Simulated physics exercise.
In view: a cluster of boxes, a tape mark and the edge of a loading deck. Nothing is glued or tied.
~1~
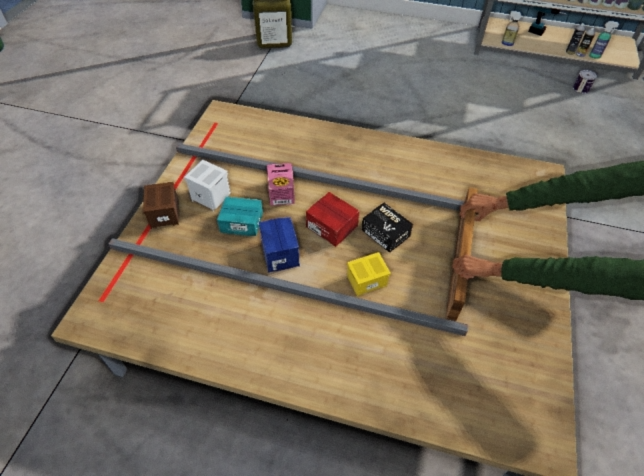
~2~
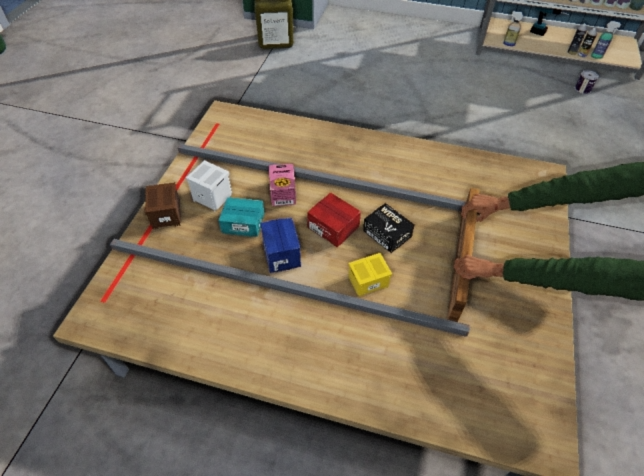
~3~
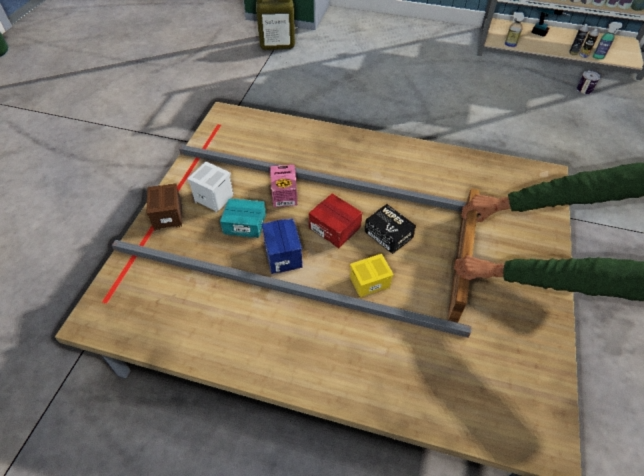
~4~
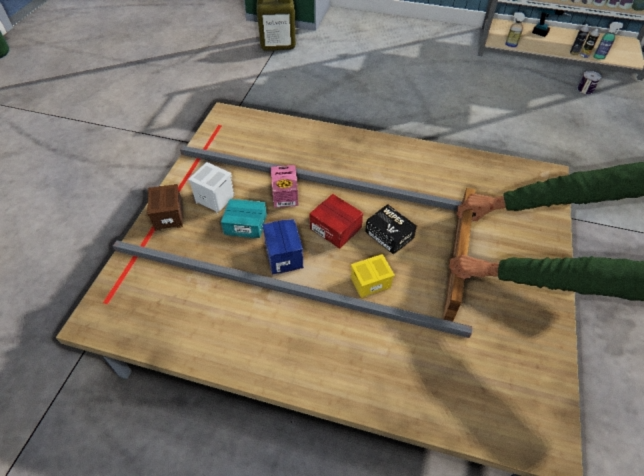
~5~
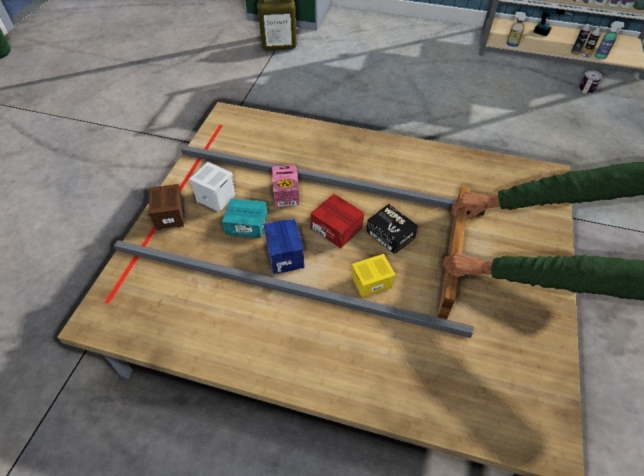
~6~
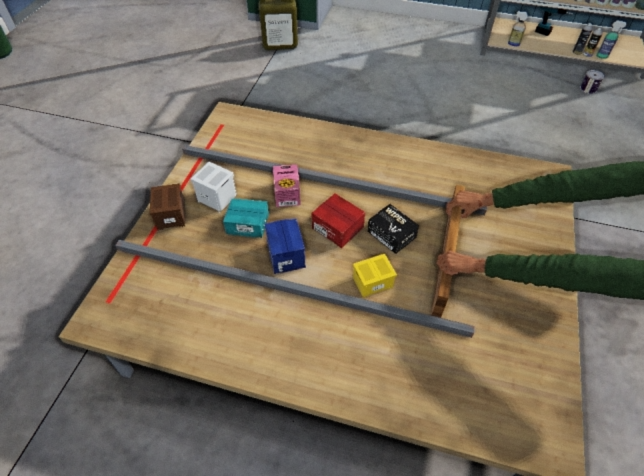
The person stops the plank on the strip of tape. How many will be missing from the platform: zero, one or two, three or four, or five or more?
In the end the number that fall off is five or more.
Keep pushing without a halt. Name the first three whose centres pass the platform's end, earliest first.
They are the brown tote, then the turquoise parcel, then the white tote.
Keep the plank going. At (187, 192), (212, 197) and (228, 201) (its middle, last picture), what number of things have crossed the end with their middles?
The counts: 5, 3 and 3.
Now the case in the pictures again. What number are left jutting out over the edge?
That would be 3.
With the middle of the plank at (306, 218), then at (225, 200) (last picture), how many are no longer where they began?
By then 6, and 8.
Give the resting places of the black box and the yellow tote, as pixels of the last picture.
About (157, 187), and the other about (143, 213).
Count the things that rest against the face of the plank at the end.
That makes 3.
Early on, none off yet; brown tote at rest near (168, 207); white tote at rest near (215, 188); turquoise parcel at rest near (247, 218).
A while later, none off yet; brown tote leaning a little near (130, 200); white tote travelled about its own width near (181, 170); turquoise parcel travelled well along near (164, 201).
Finally, the number that fall off is five or more; lost, red parcel, blue parcel, turquoise parcel, white tote and brown tote.
